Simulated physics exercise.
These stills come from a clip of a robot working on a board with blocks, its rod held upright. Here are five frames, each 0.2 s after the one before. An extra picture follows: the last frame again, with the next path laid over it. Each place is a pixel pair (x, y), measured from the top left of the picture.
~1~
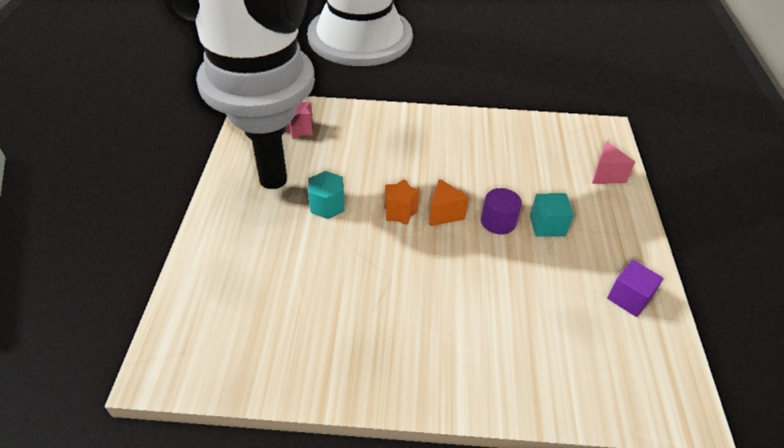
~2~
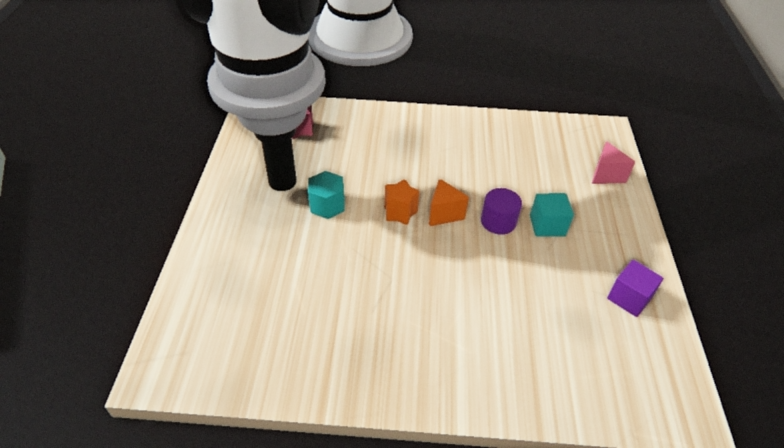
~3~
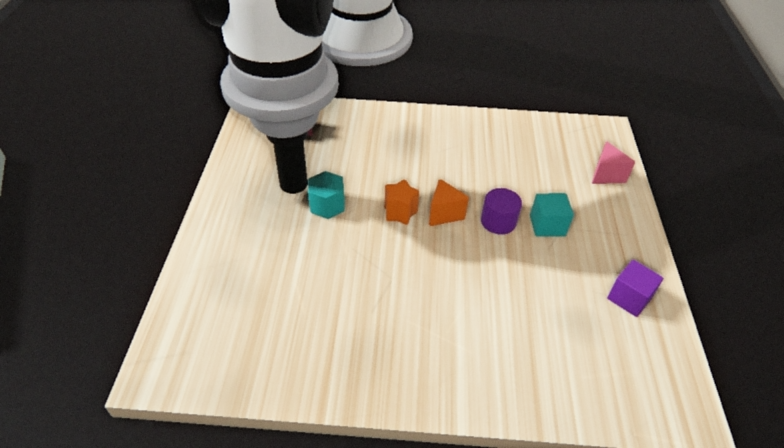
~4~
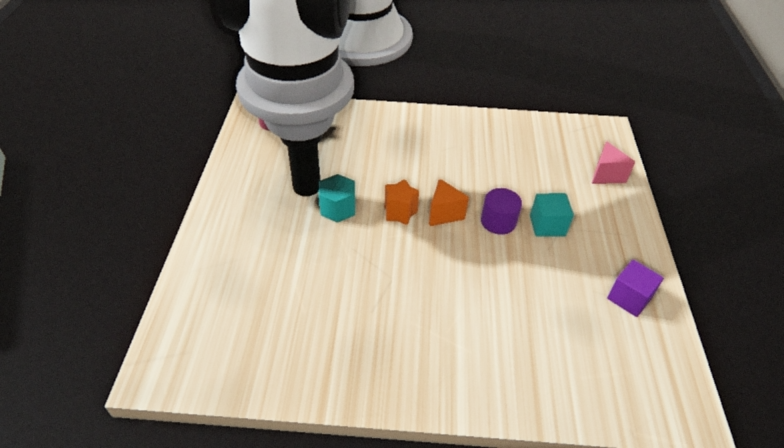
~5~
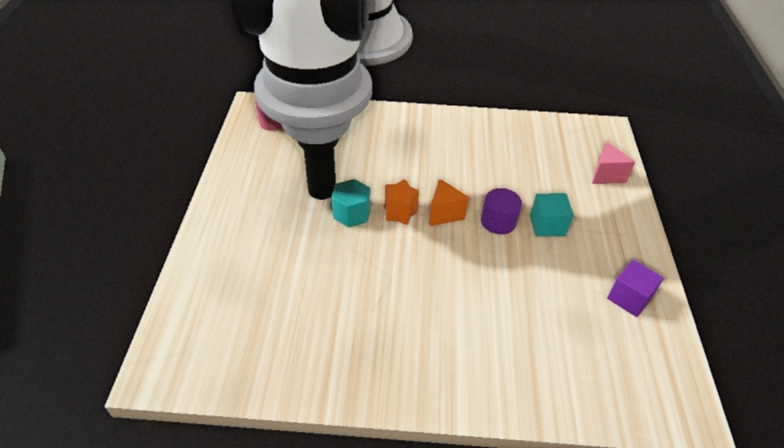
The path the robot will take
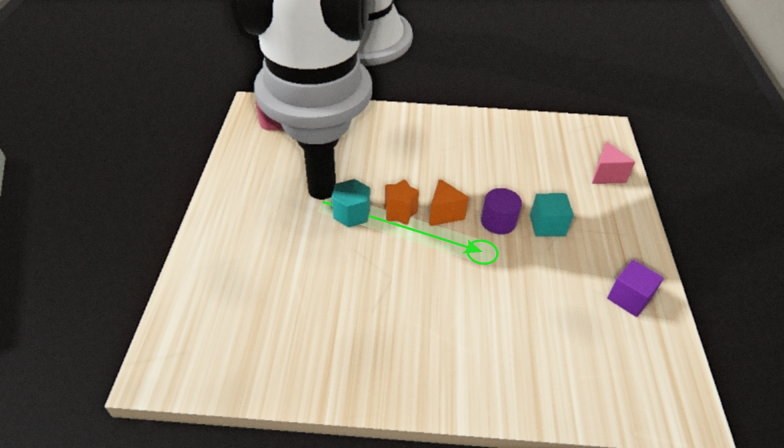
The footage shows a robot arm with a black rod moving right across a wooden board until it meets a turquoise block and pushes it toward an orange star-shaped block, while the other blocks in the row stay still.
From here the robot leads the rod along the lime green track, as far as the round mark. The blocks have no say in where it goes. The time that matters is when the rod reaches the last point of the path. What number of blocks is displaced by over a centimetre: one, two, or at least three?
I predict three or more.
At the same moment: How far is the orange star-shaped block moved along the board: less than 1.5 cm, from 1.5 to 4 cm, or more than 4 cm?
Goes over 4 cm.
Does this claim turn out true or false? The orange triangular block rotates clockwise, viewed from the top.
This is false.
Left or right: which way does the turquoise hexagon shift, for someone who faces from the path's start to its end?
The turquoise hexagon goes right.
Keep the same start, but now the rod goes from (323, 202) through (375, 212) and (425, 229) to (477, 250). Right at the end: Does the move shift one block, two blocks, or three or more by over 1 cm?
That's three or more.
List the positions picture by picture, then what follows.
Tip of the rod (274, 180), middles of tops, turquoise hexagon (326, 183), orange star-shaped block (401, 191), orange triangular block (447, 193), purple round block (504, 200), turquoise square (555, 204), in the first picture.
Rod (283, 182), nothing pushed, in the second picture.
Rod (294, 185), nothing pushed, in the third picture.
Rod (307, 187), turquoise hexagon (337, 187), in the fourth picture.
Rod (322, 190), turquoise hexagon (351, 192), orange star-shaped block (401, 191), orange triangular block (447, 193), purple round block (504, 200), turquoise square (555, 204), in the fifth picture.
The line goes in a line from (323, 202) to (482, 252).
On the path given first. One third of the way, rod (376, 207); turquoise hexagon (397, 216), turned 45° clockwise; orange star-shaped block (415, 194), turned 45° anticlockwise.
Two thirds of the way, rod (429, 223); turquoise hexagon (427, 238), turned 100° clockwise; orange star-shaped block (456, 201), turned 85° anticlockwise; orange triangular block (475, 187), turned 60° anticlockwise.
At the end, rod (485, 241); turquoise hexagon (428, 240), turned 105° clockwise; orange star-shaped block (471, 203), turned 145° anticlockwise; orange triangular block (478, 182), turned 60° anticlockwise; purple round block (507, 199); turquoise square unmoved.
